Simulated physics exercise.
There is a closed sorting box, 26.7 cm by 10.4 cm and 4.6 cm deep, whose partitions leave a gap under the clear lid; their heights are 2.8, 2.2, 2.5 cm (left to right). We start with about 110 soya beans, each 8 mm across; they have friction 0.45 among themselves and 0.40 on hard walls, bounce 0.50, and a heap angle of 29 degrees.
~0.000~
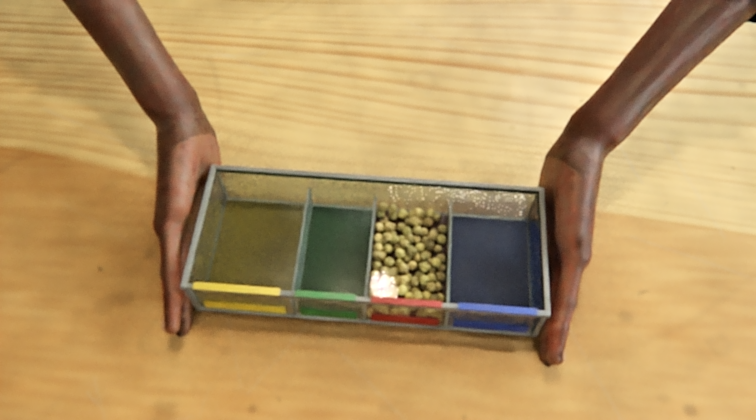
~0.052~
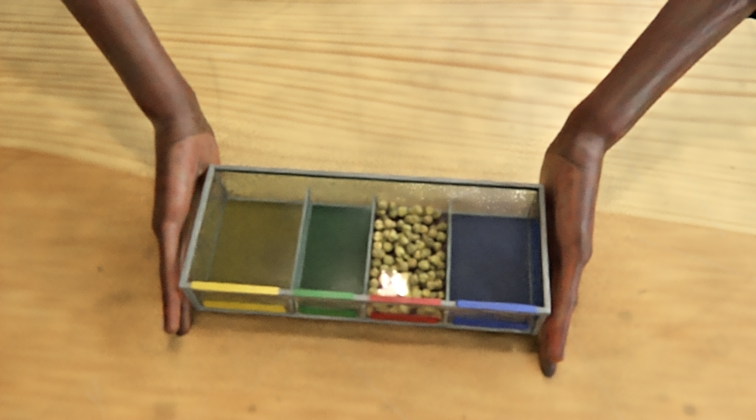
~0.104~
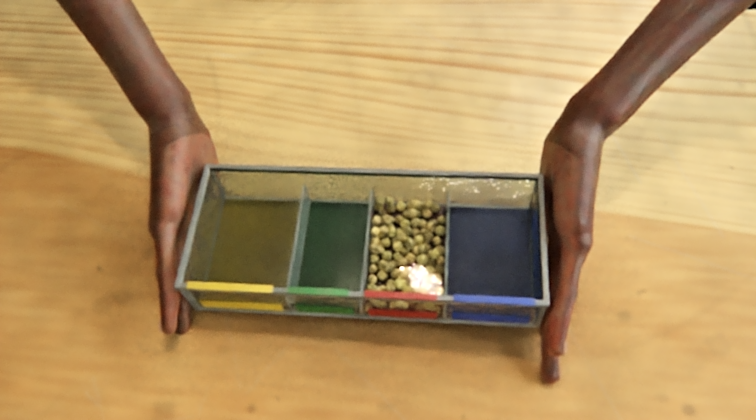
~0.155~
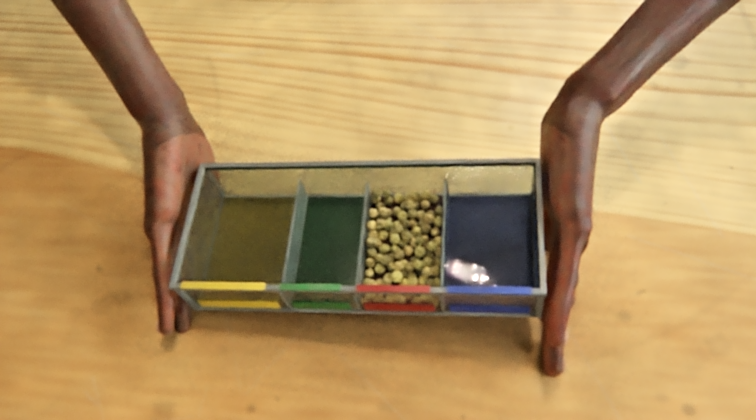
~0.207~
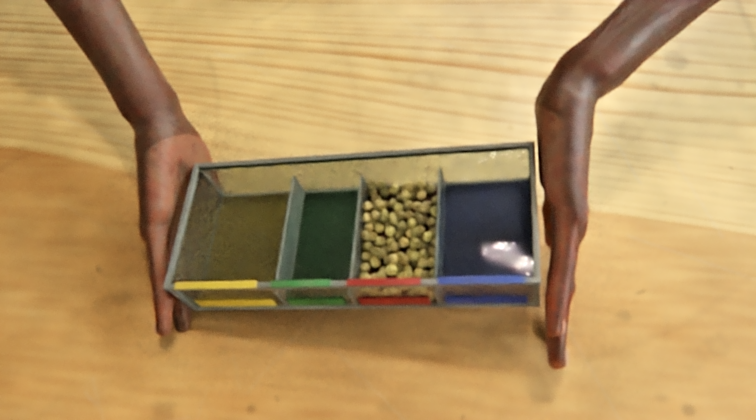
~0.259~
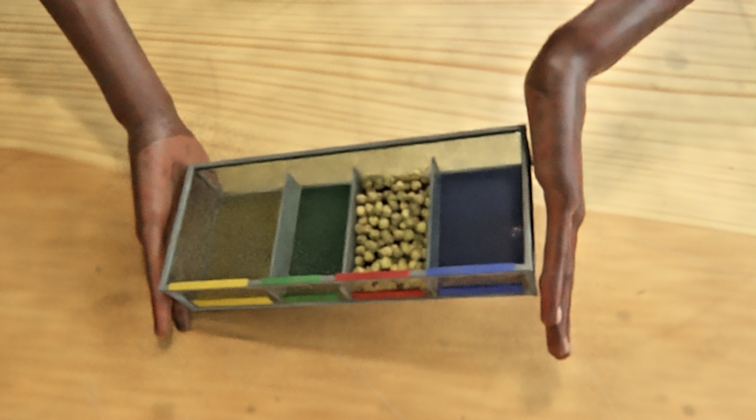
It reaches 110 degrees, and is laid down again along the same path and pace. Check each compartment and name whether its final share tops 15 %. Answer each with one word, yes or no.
Red: No. Blue: No. Green: No. Yellow: Yes.
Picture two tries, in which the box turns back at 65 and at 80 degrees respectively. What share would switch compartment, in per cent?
Roughly 5 percent for the first try and 35 percent for the second.
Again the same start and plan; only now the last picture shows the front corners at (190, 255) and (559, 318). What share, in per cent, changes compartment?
It would be near 100 per cent.
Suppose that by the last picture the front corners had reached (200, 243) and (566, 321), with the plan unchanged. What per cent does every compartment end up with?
Red 5; blue 95; green 0; yellow 0.
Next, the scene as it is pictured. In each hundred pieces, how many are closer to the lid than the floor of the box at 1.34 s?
About 90 per cent.
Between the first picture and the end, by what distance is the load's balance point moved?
I'd put the distance at roughly 14.0 cm.
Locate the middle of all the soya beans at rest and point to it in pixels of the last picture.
Somewhere near (226, 267) in the last picture.
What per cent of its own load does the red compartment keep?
Roughly 0 per cent.
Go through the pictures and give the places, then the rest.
The first picture shows box tilt 0 degrees, front corners at (187, 284) and (544, 312); red 100 %.
The second picture shows box tilt 1 degrees, front corners at (186, 284) and (544, 309).
The third picture shows box tilt 4 degrees, front corners at (182, 284) and (543, 301), lowest corner left front.
The fourth picture shows box tilt 9 degrees, front corners at (176, 284) and (540, 290), lowest corner left front.
The fifth picture shows box tilt 13 degrees, front corners at (171, 285) and (534, 278), lowest corner left front.
The sixth picture shows box tilt 18 degrees, front corners at (166, 286) and (525, 266), lowest corner left front; red 100 %. Its pace works out near 90 degrees a second.
After 1.34 s, tilt 110 degrees; red 25 %, green 50 %, yellow 25 %.
After 2.06 s, tilt 49 degrees; green 5 %, yellow 95 %.
After 2.81 s, tilt 0 degrees; green 5 %, yellow 95 %.
In the end, at 3.3 s, red 0 %, blue 0 %, green 5 %, yellow 95 %.
